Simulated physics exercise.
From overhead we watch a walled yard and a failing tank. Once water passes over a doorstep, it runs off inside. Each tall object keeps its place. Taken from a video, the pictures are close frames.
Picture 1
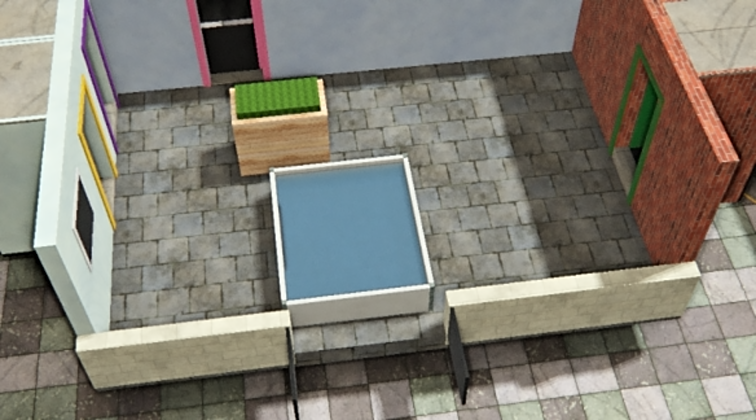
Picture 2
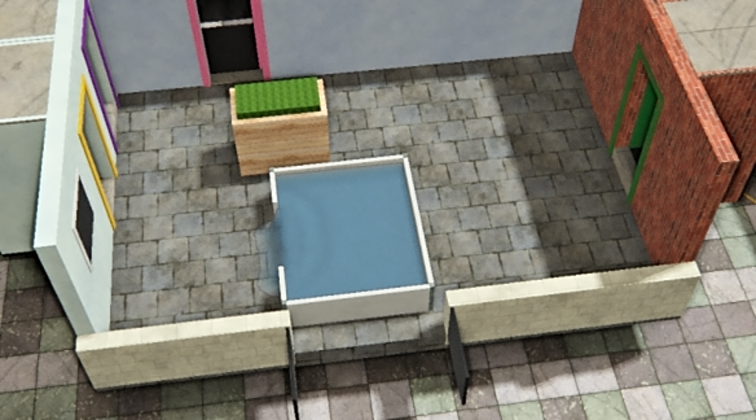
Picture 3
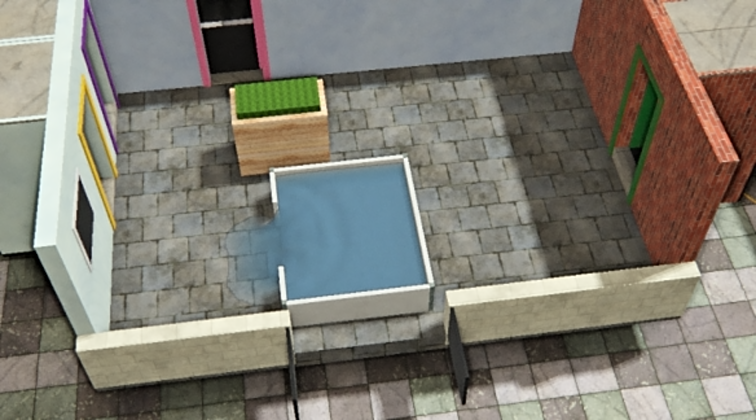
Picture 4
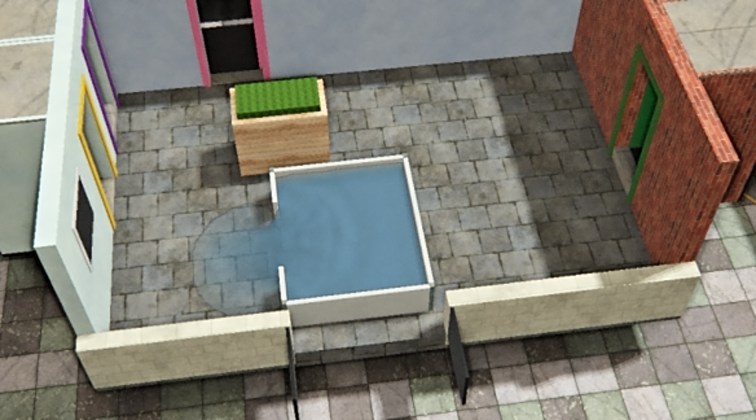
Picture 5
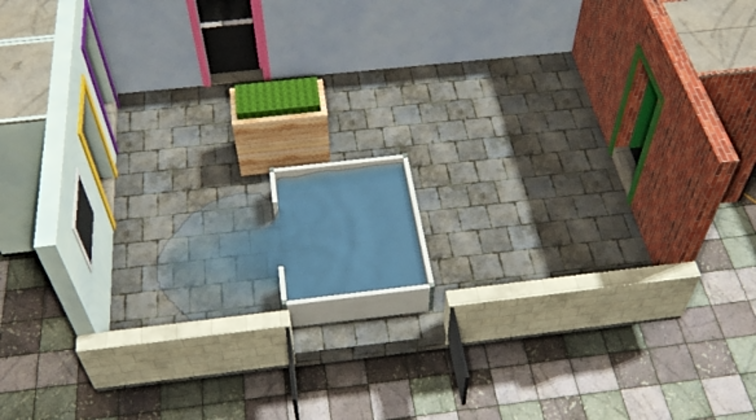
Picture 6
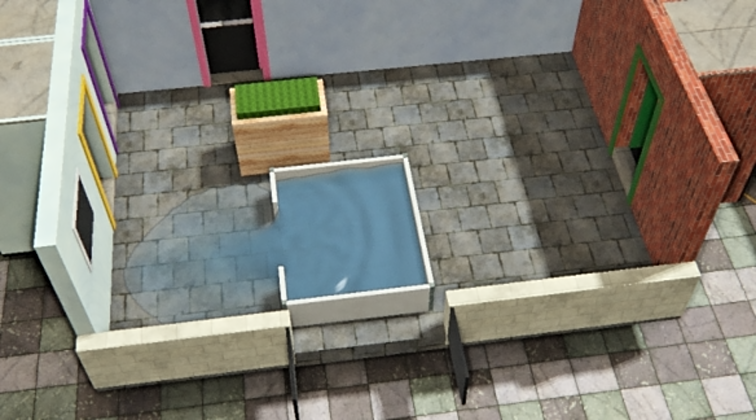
Water sits still in an open, white-walled tank in a paved yard, then begins pouring through a gap in the tank's left side. It fans out across the grey paving in a thin, rounded sheet, spreading leftward toward the pale wall while ripples curve across the blue water inside the tank.
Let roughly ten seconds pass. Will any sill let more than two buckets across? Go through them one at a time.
One by one: The yellow door gets more than two buckets inside; the green door gets two buckets or less inside; the purple door gets two buckets or less inside; the pink door gets more than two buckets inside.
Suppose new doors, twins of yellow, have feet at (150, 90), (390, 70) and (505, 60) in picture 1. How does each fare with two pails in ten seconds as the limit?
Exceeds the limit; falls short; falls short.
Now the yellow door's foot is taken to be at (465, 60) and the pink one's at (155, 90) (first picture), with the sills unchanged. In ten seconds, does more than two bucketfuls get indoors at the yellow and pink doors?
Looking at it, yellow door fails to reach the limit, and pink door tops the limit.
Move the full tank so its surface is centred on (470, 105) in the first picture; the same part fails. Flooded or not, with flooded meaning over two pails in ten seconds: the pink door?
Pink exceeds the threshold.
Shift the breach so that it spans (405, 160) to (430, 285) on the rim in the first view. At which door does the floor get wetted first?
It would be the green-painted one.
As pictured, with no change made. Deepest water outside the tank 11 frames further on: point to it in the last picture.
My estimate is about (125, 302).
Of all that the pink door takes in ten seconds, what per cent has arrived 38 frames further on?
Share by then: About 30 in a hundred.
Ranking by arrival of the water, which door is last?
The door marked green.
A moment on, water covers 20 % of the floor; the yellow door wet at the sill, nothing in, the green door not reached, the purple door not reached, the pink door not reached.
Next, water covers 25 % of the floor; the yellow door over two buckets in, the green door not reached, the purple door wet at the sill, nothing in, the pink door not reached.
Then, water covers 30 % of the floor; the yellow door over two buckets in, the green door not reached, the purple door wet at the sill, nothing in, the pink door wet at the sill, nothing in.
Later, water covers 50 % of the floor; the yellow door far over two buckets in, the green door not reached, the purple door wet at the sill, nothing in, the pink door over two buckets in.
In the end, water covers 75 % of the floor; the yellow door far over two buckets in, the green door wet at the sill, nothing in, the purple door wet at the sill, nothing in, the pink door over two buckets in.
